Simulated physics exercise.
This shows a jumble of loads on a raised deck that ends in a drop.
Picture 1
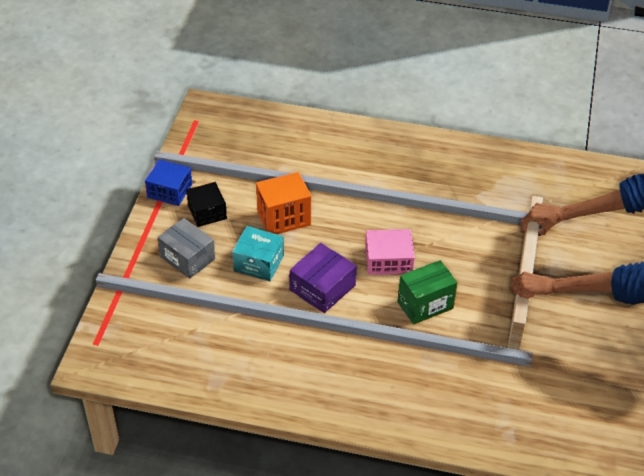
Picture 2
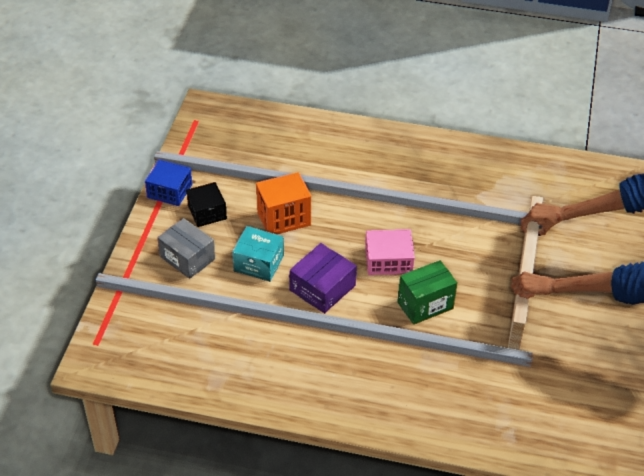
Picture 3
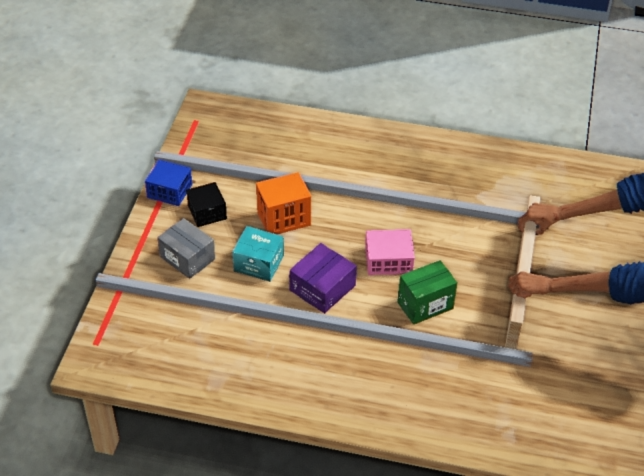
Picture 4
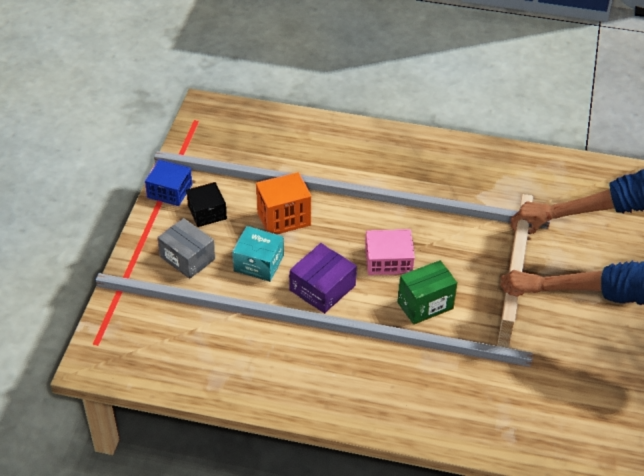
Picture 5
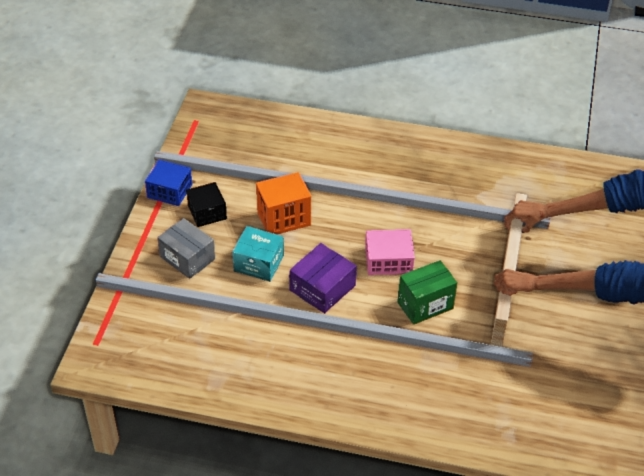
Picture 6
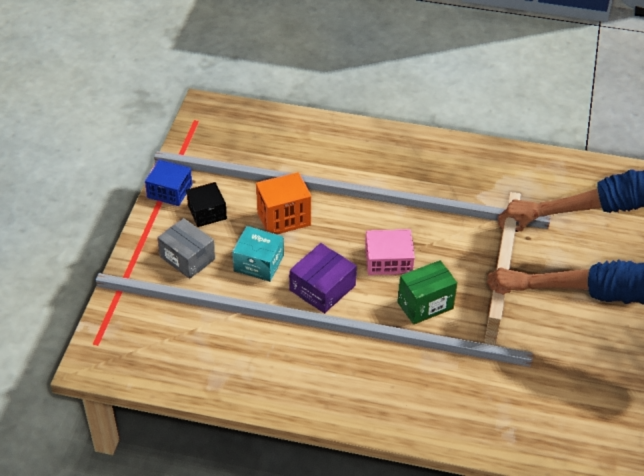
On a wooden table, several small coloured boxes sit between two grey rails near a strip of red tape. From the right, two hands slide a wooden bar slightly left along the rails, while the boxes stay still.
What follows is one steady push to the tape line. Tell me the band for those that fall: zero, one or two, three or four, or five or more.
Here the number that fall off is five or more.
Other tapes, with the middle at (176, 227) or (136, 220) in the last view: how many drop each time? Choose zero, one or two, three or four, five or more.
For each place: Five or over; five or more.
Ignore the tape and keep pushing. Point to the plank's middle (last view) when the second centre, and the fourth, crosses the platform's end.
Its middle is around (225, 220) and later (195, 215).
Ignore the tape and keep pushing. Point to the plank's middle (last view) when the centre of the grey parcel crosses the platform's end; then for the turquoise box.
Near (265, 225) and (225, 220).
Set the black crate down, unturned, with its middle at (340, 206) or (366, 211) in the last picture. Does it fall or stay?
Place by place, it stays on; remains up.
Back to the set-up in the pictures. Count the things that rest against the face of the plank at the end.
The number is 3.
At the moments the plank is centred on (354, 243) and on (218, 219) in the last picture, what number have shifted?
First 4, then 8.
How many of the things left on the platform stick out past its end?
Overhanging: 3.
Soon after, none off yet; blue crate at rest near (169, 183); grey parcel at rest near (187, 248); black crate at rest near (207, 204).
In the end, the number that fall off is five or more; gone, purple box, turquoise box, black crate, grey parcel and blue crate.
